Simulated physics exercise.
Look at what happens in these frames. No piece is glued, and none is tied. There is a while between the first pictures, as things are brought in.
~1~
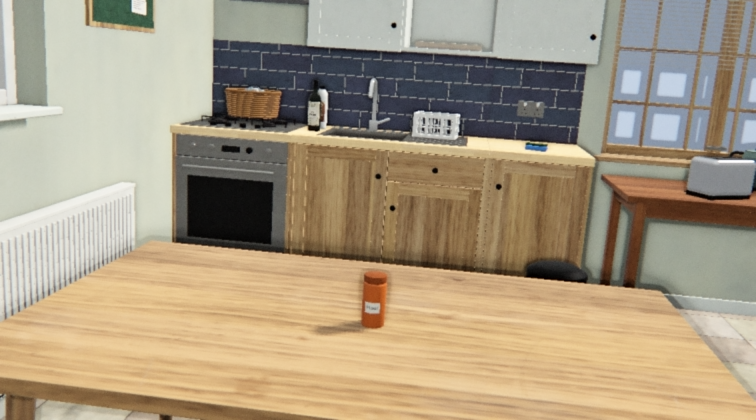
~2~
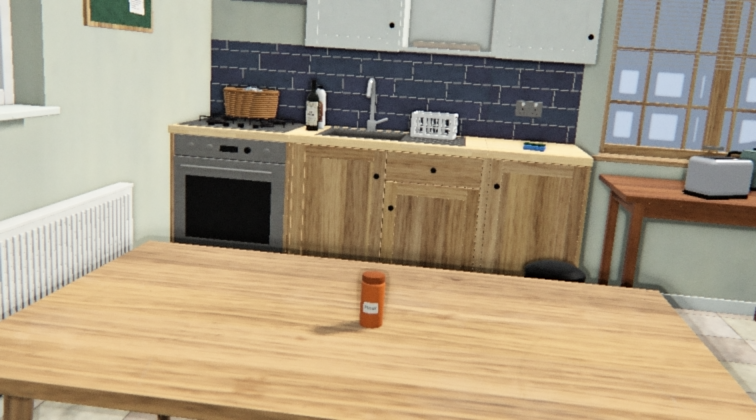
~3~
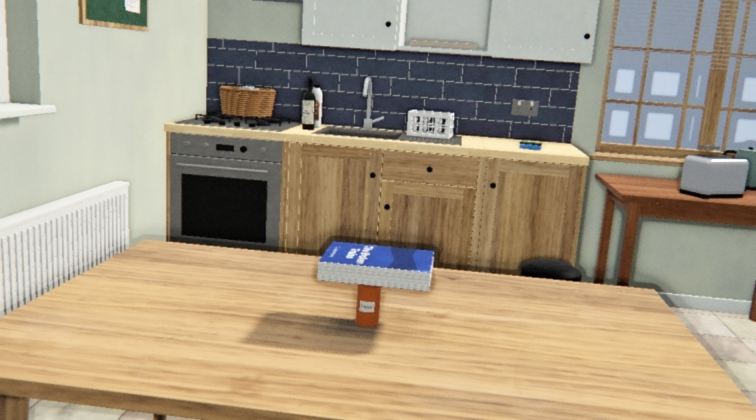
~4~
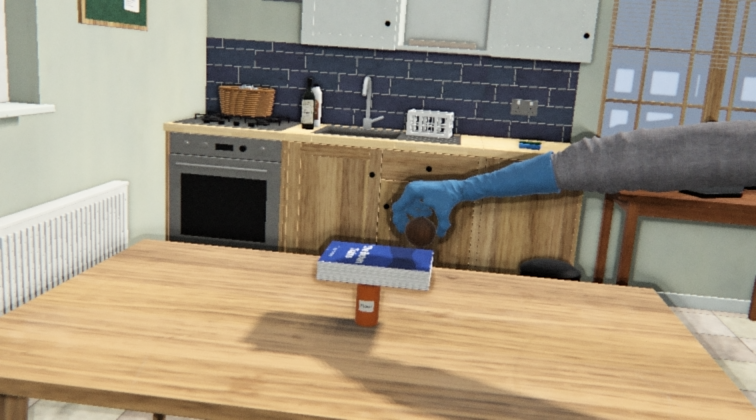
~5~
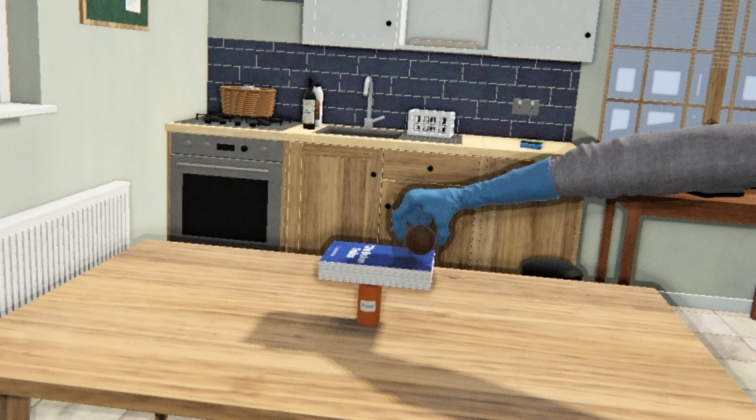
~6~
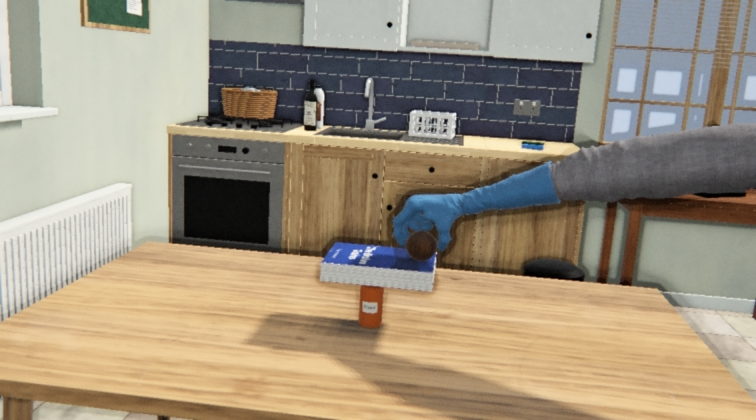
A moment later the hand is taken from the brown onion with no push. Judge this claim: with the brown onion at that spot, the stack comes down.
The stack is unstable.
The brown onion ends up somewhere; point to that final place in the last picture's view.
The object finishes somewhere near (471, 321).
Then, 0.70 s later than the last frame, brown onion now fallen; blue book tilted by 46°.
Then, 1.00 s later than the last frame, blue book tilted by 55°; orange shaker tilted by 16°.
Then, 1.30 s later than the last frame, blue book and orange shaker now fallen.
When it is over, fallen, blue book, orange shaker and brown onion. End places, in pixels of the last picture, brown onion near (471, 321). The stack loses its balance.
